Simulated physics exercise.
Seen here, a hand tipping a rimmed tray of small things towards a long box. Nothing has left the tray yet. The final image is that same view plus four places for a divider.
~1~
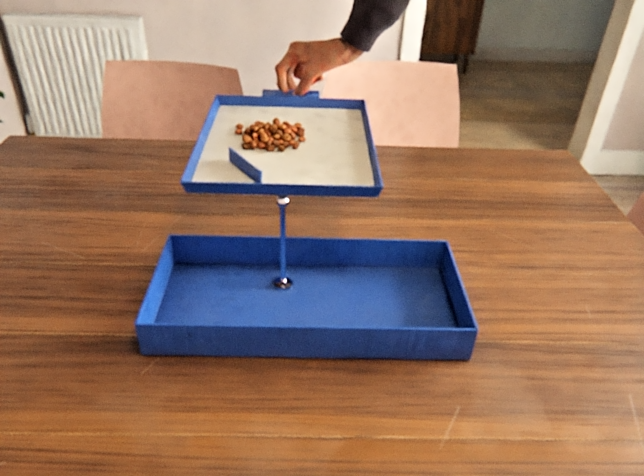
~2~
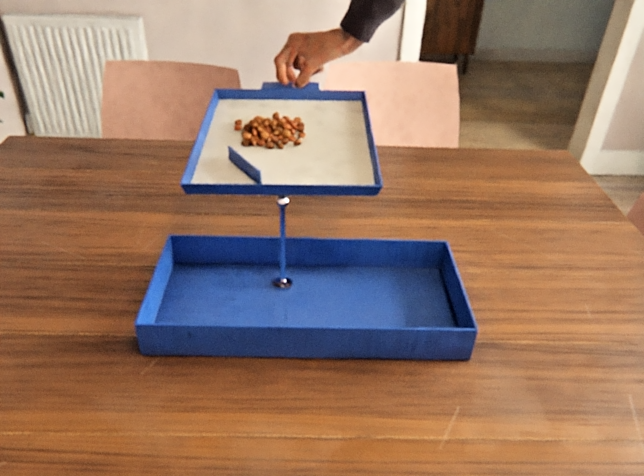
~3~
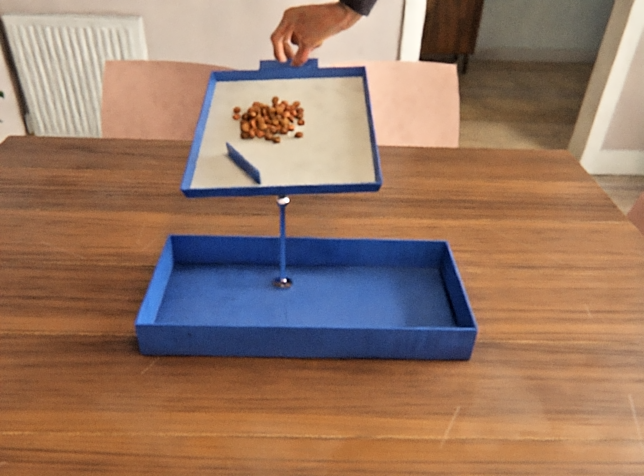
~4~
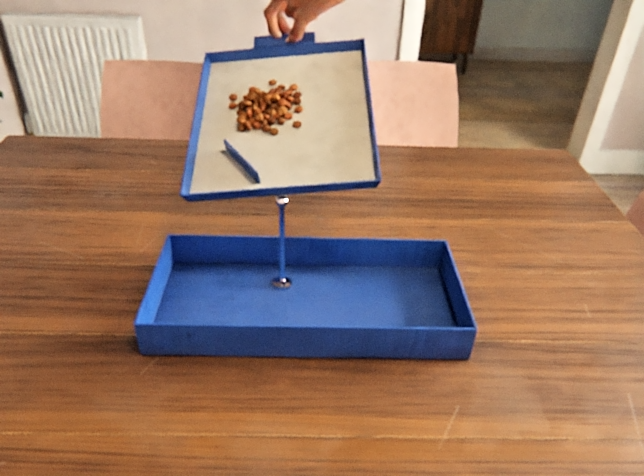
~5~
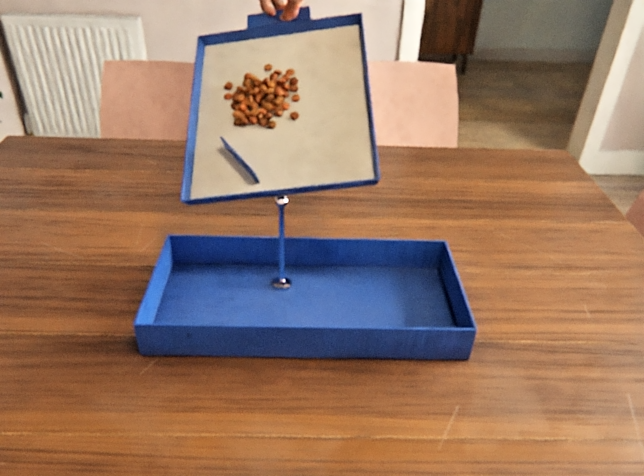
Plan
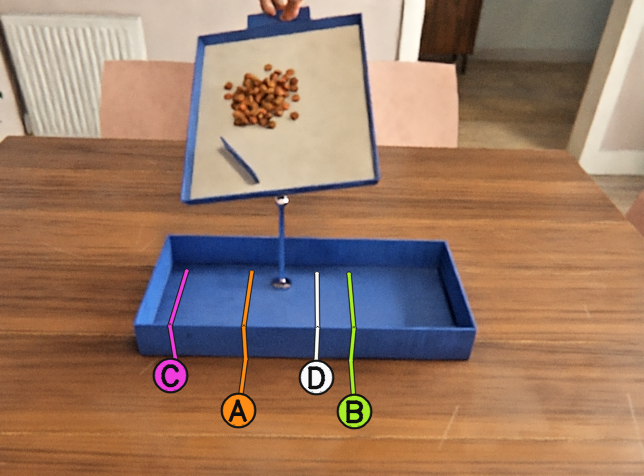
On a wooden table, a hand holds the far edge of a blue-rimmed tray bearing a pile of small brown pieces above a long blue box. The hand steadily raises that edge, tilting the tray steeply toward the box, while the pieces stay clustered on its pale surface.
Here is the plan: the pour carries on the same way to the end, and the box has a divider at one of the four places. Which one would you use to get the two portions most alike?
It is A.
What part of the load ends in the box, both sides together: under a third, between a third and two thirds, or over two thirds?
It is over two thirds.
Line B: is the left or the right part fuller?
The left side.
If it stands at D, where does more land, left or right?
More lands on the left.
On the marked copy, line A crosses the front rim at (243, 326); line B crosses the front rim at (353, 327); line C crosses the front rim at (170, 324); line D crosses the front rim at (317, 327).
With A, of what is caught, about half on the left of the divider, about half on the right.
With B, of what is caught, all on the left of the divider, none on the right.
With C, of what is caught, a small part on the left of the divider, nearly all on the right.
With D, of what is caught, all on the left of the divider, none on the right.
